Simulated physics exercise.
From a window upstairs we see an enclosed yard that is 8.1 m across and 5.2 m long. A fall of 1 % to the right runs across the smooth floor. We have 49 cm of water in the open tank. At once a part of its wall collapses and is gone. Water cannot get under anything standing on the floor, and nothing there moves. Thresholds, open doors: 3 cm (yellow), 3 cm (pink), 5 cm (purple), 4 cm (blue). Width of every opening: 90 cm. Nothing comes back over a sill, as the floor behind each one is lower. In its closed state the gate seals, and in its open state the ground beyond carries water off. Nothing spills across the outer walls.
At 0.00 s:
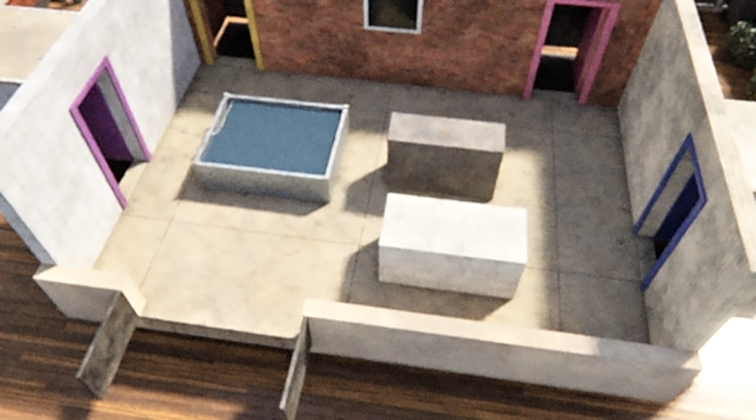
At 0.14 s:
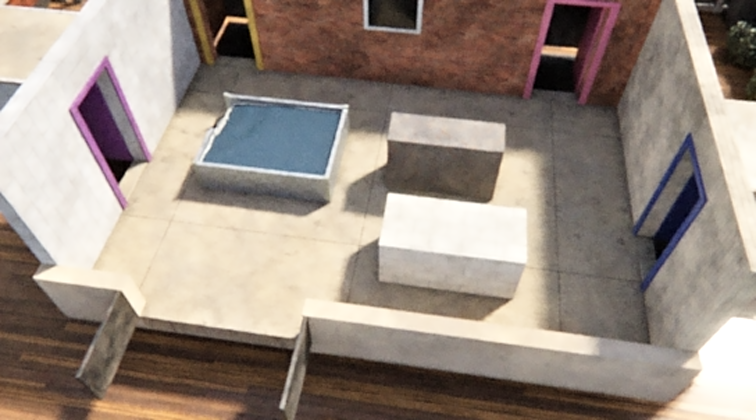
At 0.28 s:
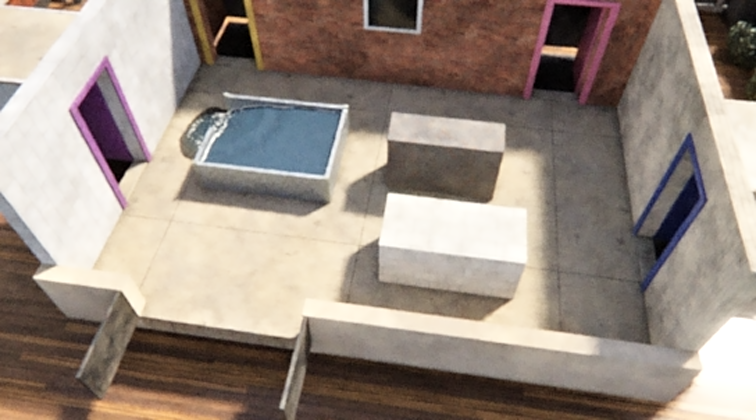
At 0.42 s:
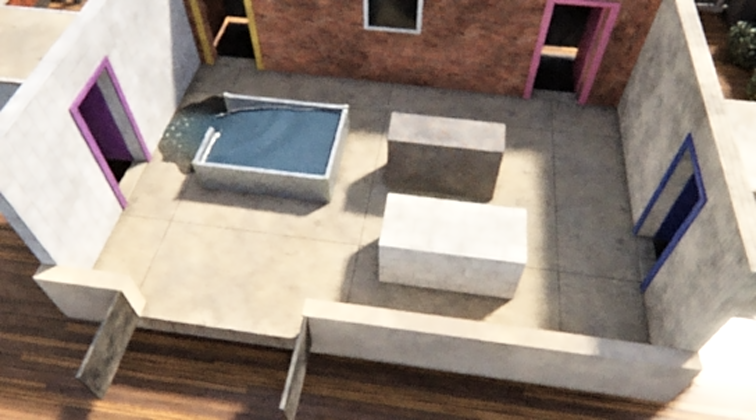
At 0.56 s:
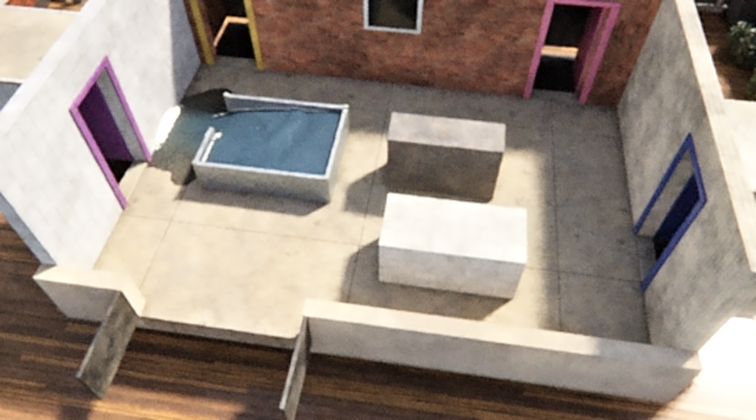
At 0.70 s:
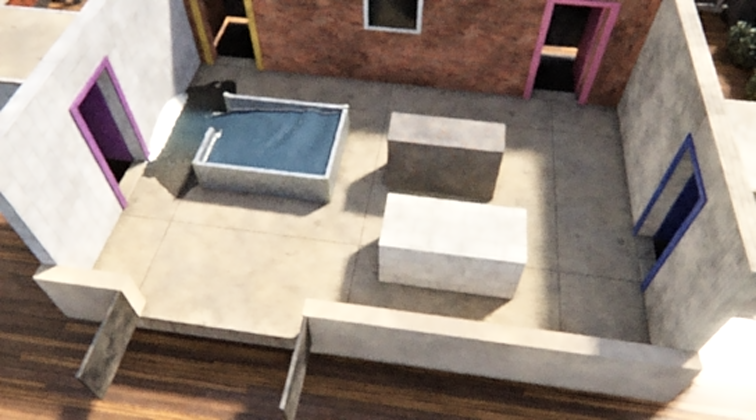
Water breaks out of the left side of an open, pale-walled tank of blue water in a walled yard, seen from high above by a still camera. Two block shapes, one greyish and one white, stand to its right, with purple, yellow, pink and blue-edged doorways around the yard and brick behind. The left wall gives way, foaming water curls out, and a dark sheet spreads leftward over the beige floor.
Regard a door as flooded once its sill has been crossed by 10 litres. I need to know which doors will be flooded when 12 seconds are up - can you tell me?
Sure: The yellow door will be flooded, the pink door will stay unflooded, the purple door will be flooded, the blue door will stay unflooded.
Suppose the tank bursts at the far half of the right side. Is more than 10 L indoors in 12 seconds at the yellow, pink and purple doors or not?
Outcomes - yellow: Not exceeded, pink: Exceeded, purple: Not exceeded.
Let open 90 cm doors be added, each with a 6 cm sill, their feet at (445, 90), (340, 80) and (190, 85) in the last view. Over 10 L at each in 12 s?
Less, less, more.
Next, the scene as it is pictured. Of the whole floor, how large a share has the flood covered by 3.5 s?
Roughly 30 percent.
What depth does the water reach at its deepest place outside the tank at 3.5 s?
I'd say near 20 centimetres.
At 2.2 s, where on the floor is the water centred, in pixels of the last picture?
Centre: Approx. (242, 147) px.
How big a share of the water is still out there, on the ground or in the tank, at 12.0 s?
I'd put it at some 62 percent still there.
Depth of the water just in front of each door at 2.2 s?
Measured in centimetres, the yellow door gives 16, the pink door 0, the purple door 9 and the blue door 0.
After 1.4 s water covers 10 % of the floor and is deepest (33 cm) near (178, 127); yellow door 6 cm at the sill, 0 L in, pink door not reached, purple door 8 cm at the sill, 1 L in, blue door not reached.
After 2.2 s water covers 15 % of the floor and is deepest (29 cm) near (168, 126); yellow door 16 cm at the sill, 41 L in, pink door not reached, purple door 9 cm at the sill, 6 L in, blue door not reached.
After 3.5 s water covers 30 % of the floor and is deepest (20 cm) near (198, 69); yellow door 14 cm at the sill, 142 L in, pink door not reached, purple door 7 cm at the sill, 14 L in, blue door not reached.
After 7.0 s water covers 55 % of the floor and is deepest (11 cm) near (174, 134); yellow door 9 cm at the sill, 280 L in, pink door 1 cm at the sill, 0 L in, purple door 4 cm at the sill, 19 L in, blue door not reached.
After 12.0 s water covers 75 % of the floor and is deepest (6 cm) near (174, 134); yellow door 6 cm at the sill, 339 L in, pink door 3 cm at the sill, 0 L in, purple door 2 cm at the sill, 19 L in, blue door 3 cm at the sill, 0 L in.
